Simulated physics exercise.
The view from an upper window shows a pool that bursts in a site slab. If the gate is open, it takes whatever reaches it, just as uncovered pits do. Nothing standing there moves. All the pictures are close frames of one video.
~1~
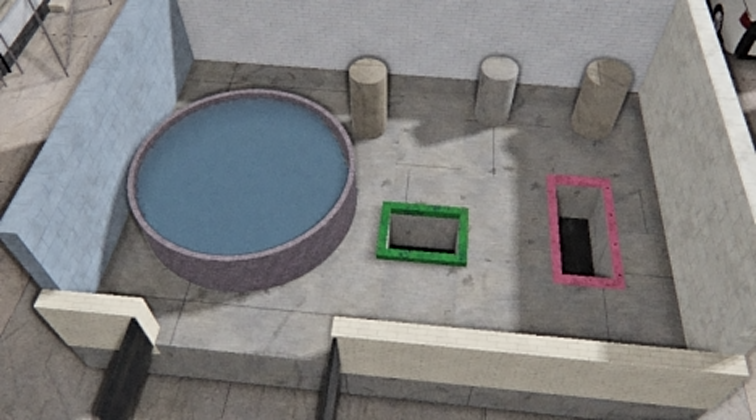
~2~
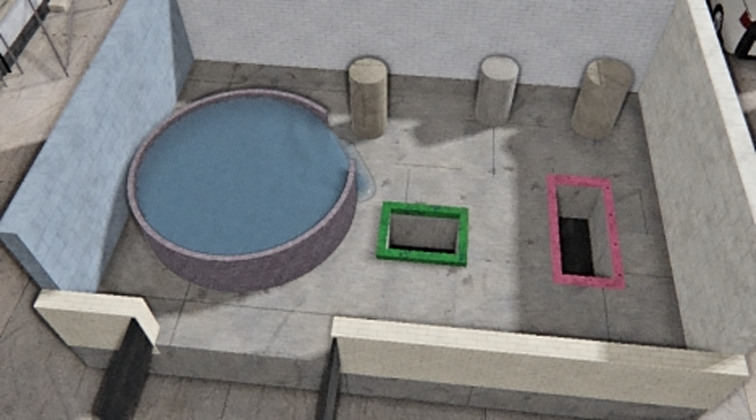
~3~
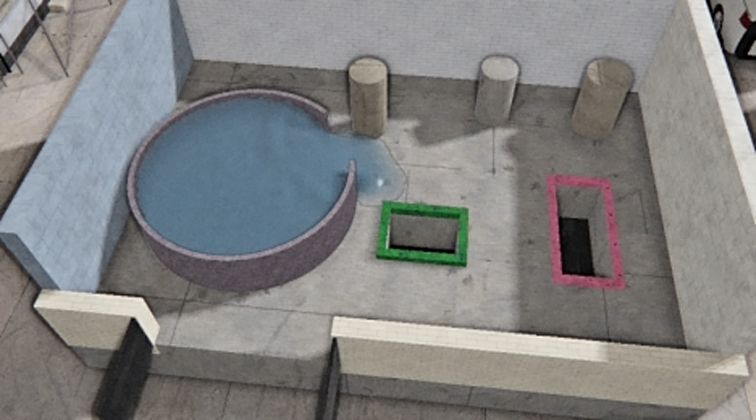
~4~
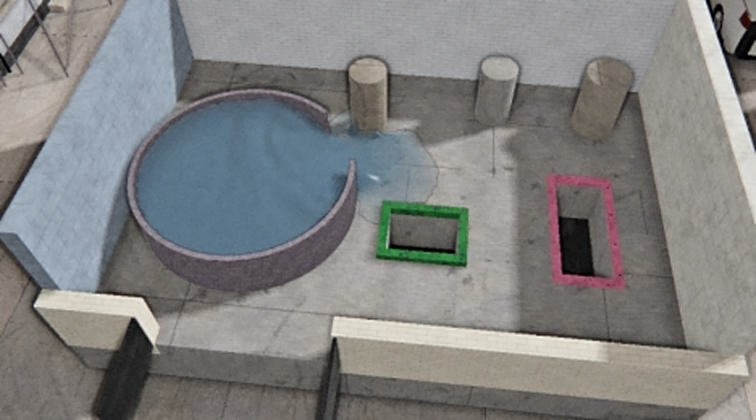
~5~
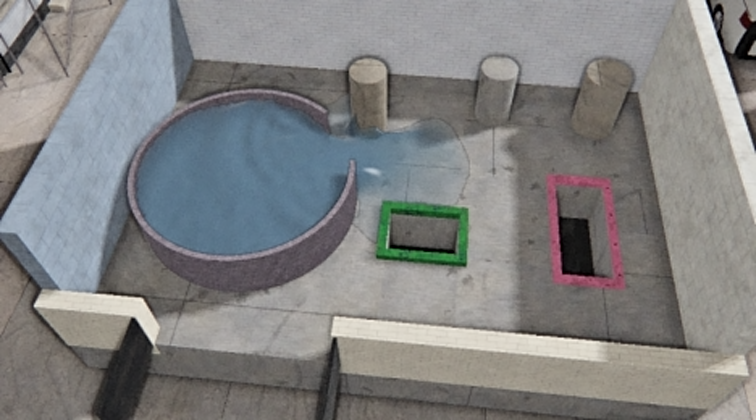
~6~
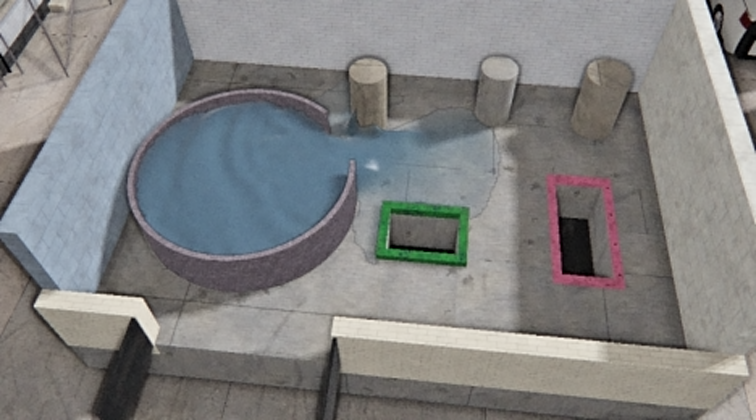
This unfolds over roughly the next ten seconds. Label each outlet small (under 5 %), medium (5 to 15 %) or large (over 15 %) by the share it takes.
Labels: Gate: Small, green pit: Small, pink pit: Large.
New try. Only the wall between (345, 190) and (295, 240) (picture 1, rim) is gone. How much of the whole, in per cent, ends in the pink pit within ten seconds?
Near 20 per cent for pink.
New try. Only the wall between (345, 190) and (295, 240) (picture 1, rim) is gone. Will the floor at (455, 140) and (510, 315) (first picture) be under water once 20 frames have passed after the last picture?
In the order asked: Out of reach, sodden.
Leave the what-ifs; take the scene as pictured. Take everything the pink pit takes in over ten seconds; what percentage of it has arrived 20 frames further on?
Approximately 30 per cent.
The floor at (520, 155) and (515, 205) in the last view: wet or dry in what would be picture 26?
Soaked, soaked.
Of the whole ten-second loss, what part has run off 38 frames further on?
Near 55 in a hundred, I reckon.
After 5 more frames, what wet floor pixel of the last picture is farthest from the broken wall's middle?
My guess is roughly (608, 138).
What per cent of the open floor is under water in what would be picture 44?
It comes out near 80 percent.
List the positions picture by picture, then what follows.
Still water in the pool at (244, 170), in the first picture.
The front is at (362, 198), out from the gap at (344, 158), in the second picture.
The front is at (396, 191), out from the gap at (344, 160), in the third picture.
The front is at (431, 167), out from the gap at (344, 160), in the fourth picture.
Water pours out at (344, 160) and has run to (459, 148), in the fifth picture.
The front is at (490, 137), out from the gap at (344, 160), in the sixth picture.
A moment on, water covers 35 % of the floor; the gate 0 %, the green pit 0 %, the pink pit 0 %.
Next, water covers 45 % of the floor; the gate 0 %, the green pit 0 %, the pink pit 3 %.
Then, water covers 60 % of the floor; the gate 0 %, the green pit 0 %, the pink pit 8 %.
Later, water covers 80 % of the floor; the gate 0 %, the green pit 0 %, the pink pit 17 %.
In the end, water covers 100 % of the floor; the gate 2 %, the green pit 0 %, the pink pit 28 %.
